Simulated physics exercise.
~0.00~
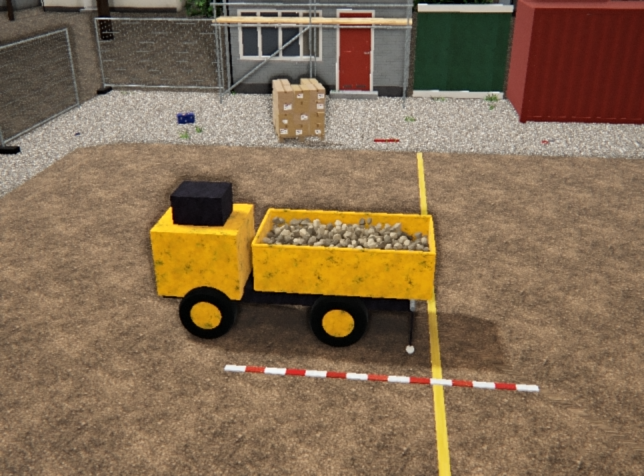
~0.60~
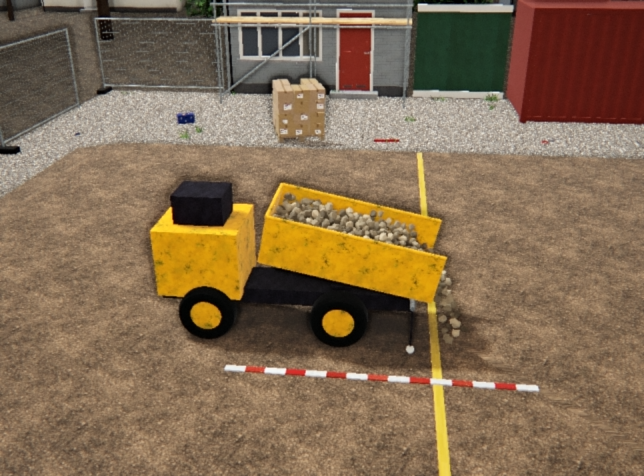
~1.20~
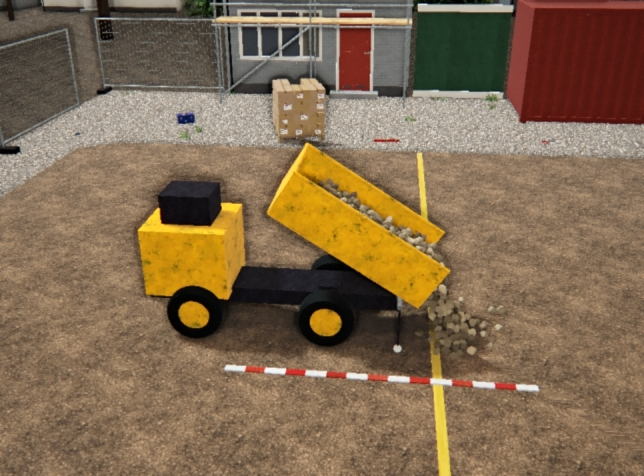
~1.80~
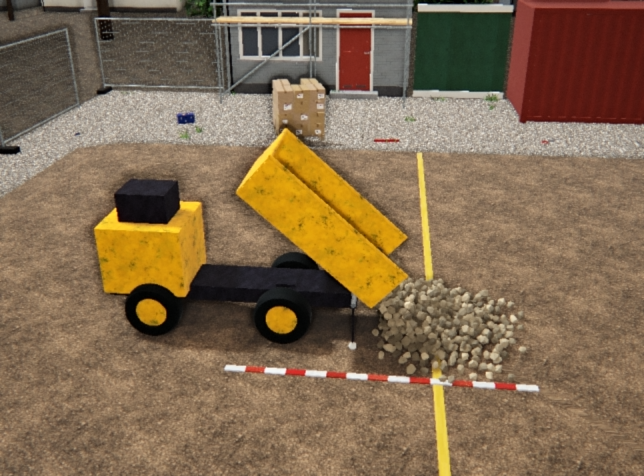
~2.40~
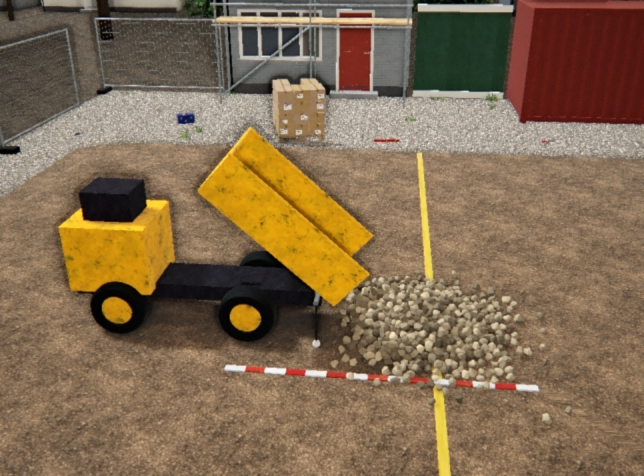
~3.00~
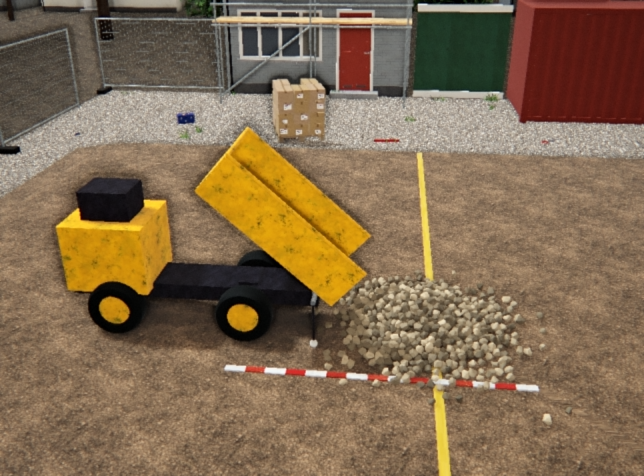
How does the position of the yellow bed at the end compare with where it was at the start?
At the start the bed lies level with its rear end at the yellow line. At the end it is farther left and somewhat higher, tipped steeply with its lower end well to the left of the line.
